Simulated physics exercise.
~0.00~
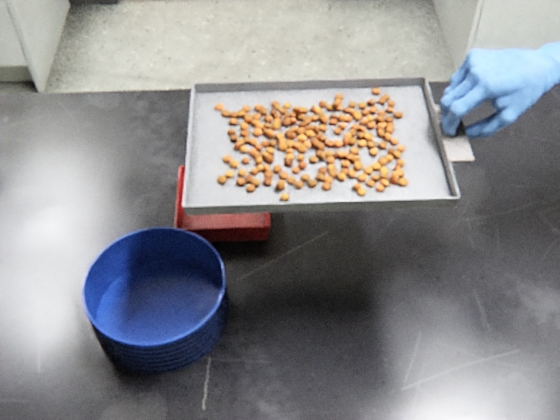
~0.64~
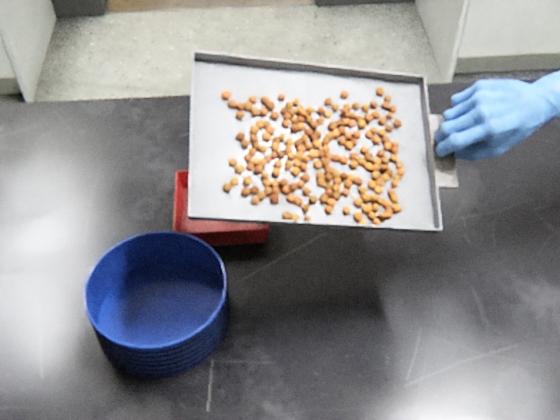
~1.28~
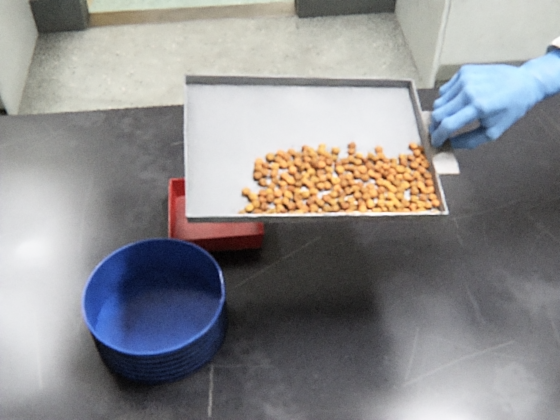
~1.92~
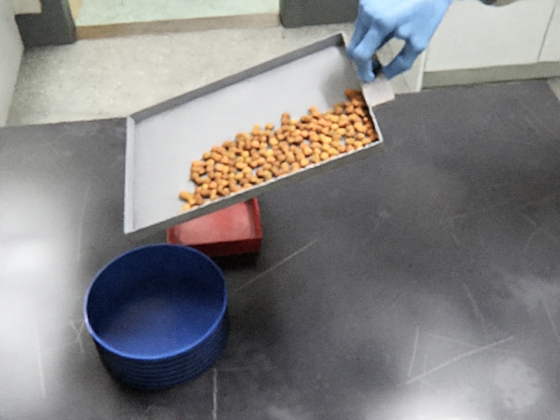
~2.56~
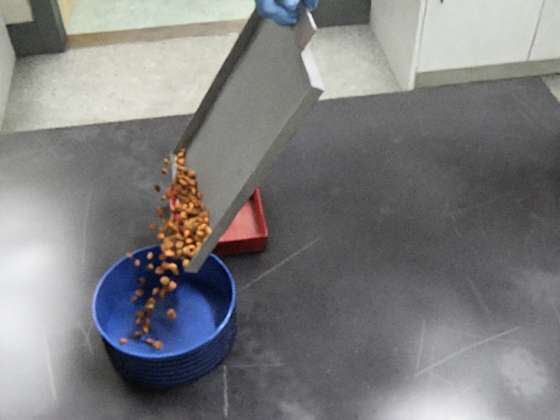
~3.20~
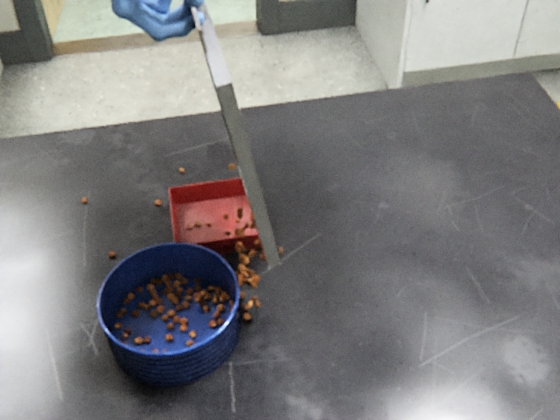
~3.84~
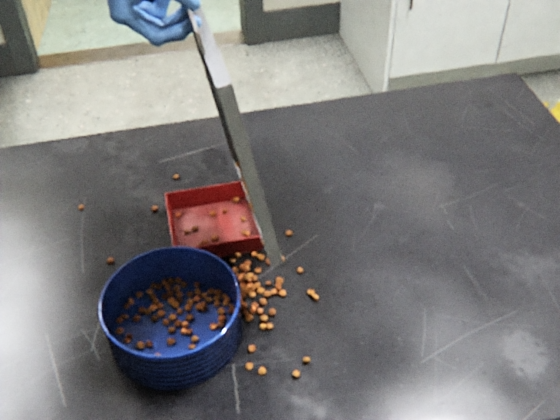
A blue-gloved hand tilted a gray tray of brown kibble, sliding the pieces together, then tipped it steeply to the left over a dark table. Many fell into a blue pot, a few into a red tin, and many others scattered on the table.
